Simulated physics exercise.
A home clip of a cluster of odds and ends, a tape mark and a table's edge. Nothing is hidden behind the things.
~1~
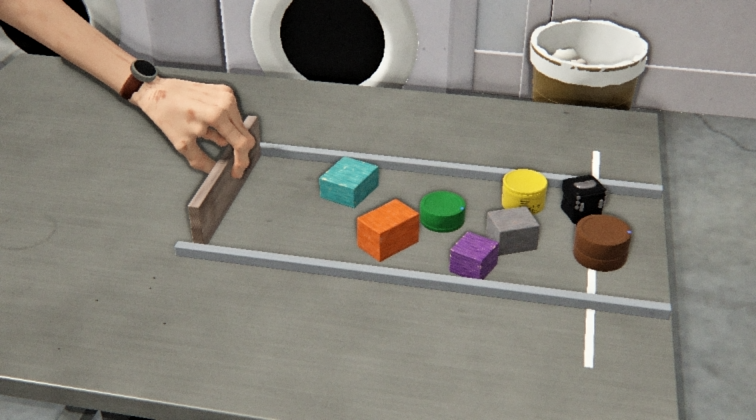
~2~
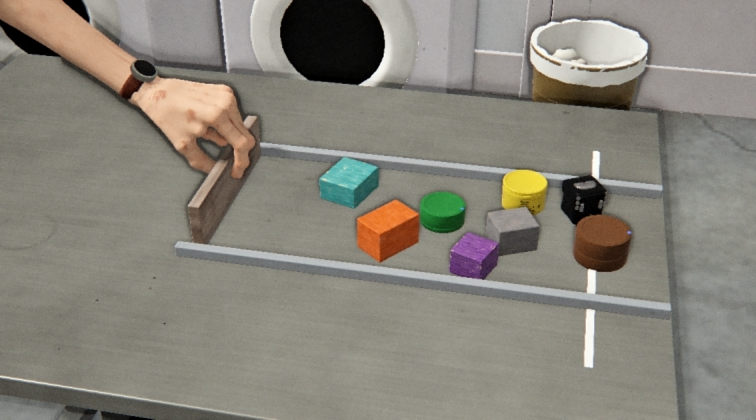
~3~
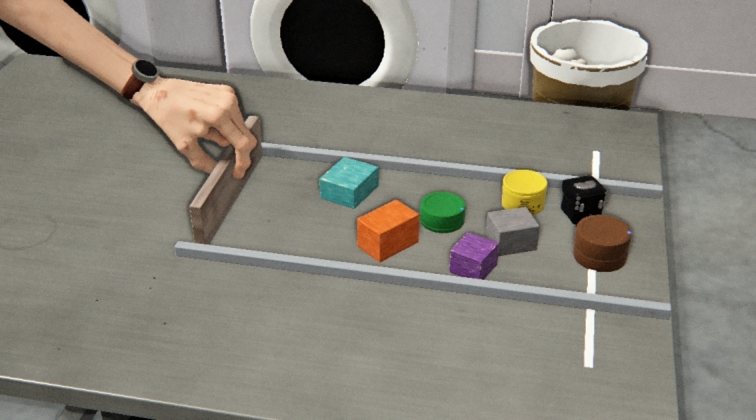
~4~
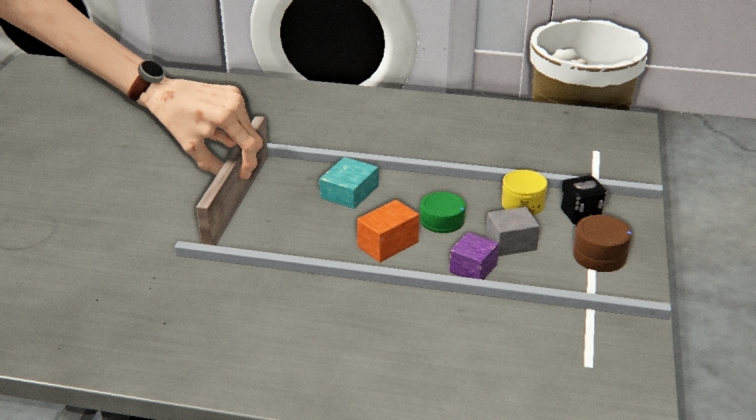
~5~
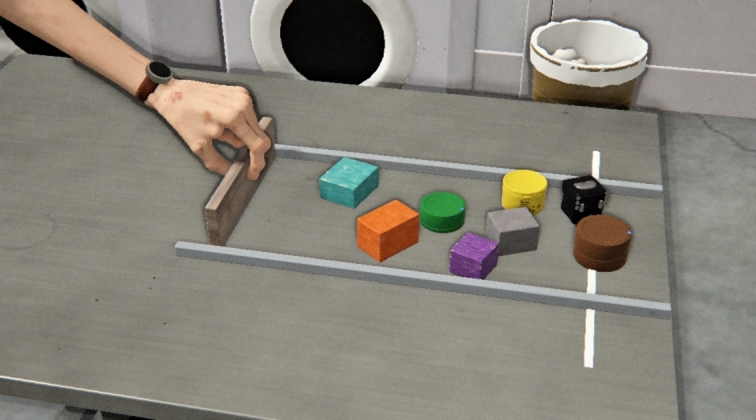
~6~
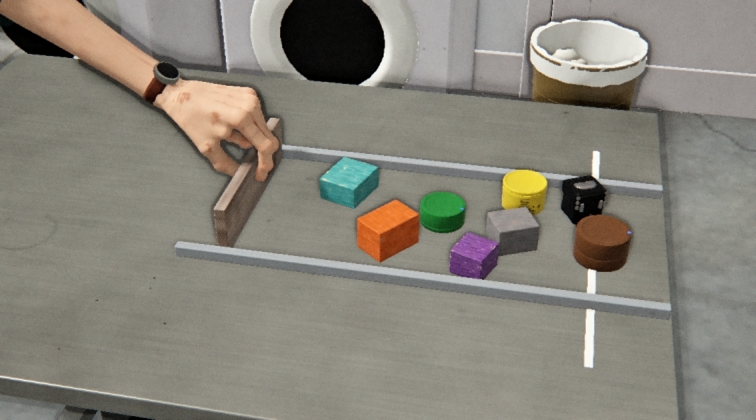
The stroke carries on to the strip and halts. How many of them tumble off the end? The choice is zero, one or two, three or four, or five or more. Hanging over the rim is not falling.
The number that fall off is one or two.
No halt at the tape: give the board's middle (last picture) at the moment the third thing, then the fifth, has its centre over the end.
At (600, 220) for the third, at (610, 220) for the fifth.
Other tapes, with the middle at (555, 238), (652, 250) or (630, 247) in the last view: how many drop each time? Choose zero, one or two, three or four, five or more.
The falls would be none at all; more than four; 5 or more.
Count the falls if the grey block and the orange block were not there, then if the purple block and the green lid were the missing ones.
1 in the first case, 2 in the second.
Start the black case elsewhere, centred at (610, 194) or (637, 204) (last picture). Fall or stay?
In that order, it falls; comes down.
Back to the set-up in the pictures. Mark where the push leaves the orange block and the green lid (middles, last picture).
First (612, 249), then (648, 235).
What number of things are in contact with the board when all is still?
The number is 2.
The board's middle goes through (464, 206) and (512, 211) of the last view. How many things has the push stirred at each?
The counts are 6 and 8.
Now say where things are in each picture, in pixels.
The first frame shows brown lid (602, 243); black case (583, 200); yellow tub (524, 192); board (228, 179); tape (593, 243).
The second frame shows black case (583, 200); purple block (474, 257).
The third frame shows yellow tub (524, 193); orange block (388, 231).
The fourth frame shows brown lid (602, 243); green lid (443, 212).
The fifth frame shows black case (583, 200); grey block (512, 231).
The sixth frame shows brown lid (602, 243); black case (583, 200); yellow tub (524, 193); board (251, 181); tape (593, 243).
A little later, none off yet; brown lid at rest near (602, 243); black case at rest near (583, 200); yellow tub at rest near (524, 193).
When it is over, the number that fall off is one or two; down, black case and brown lid.
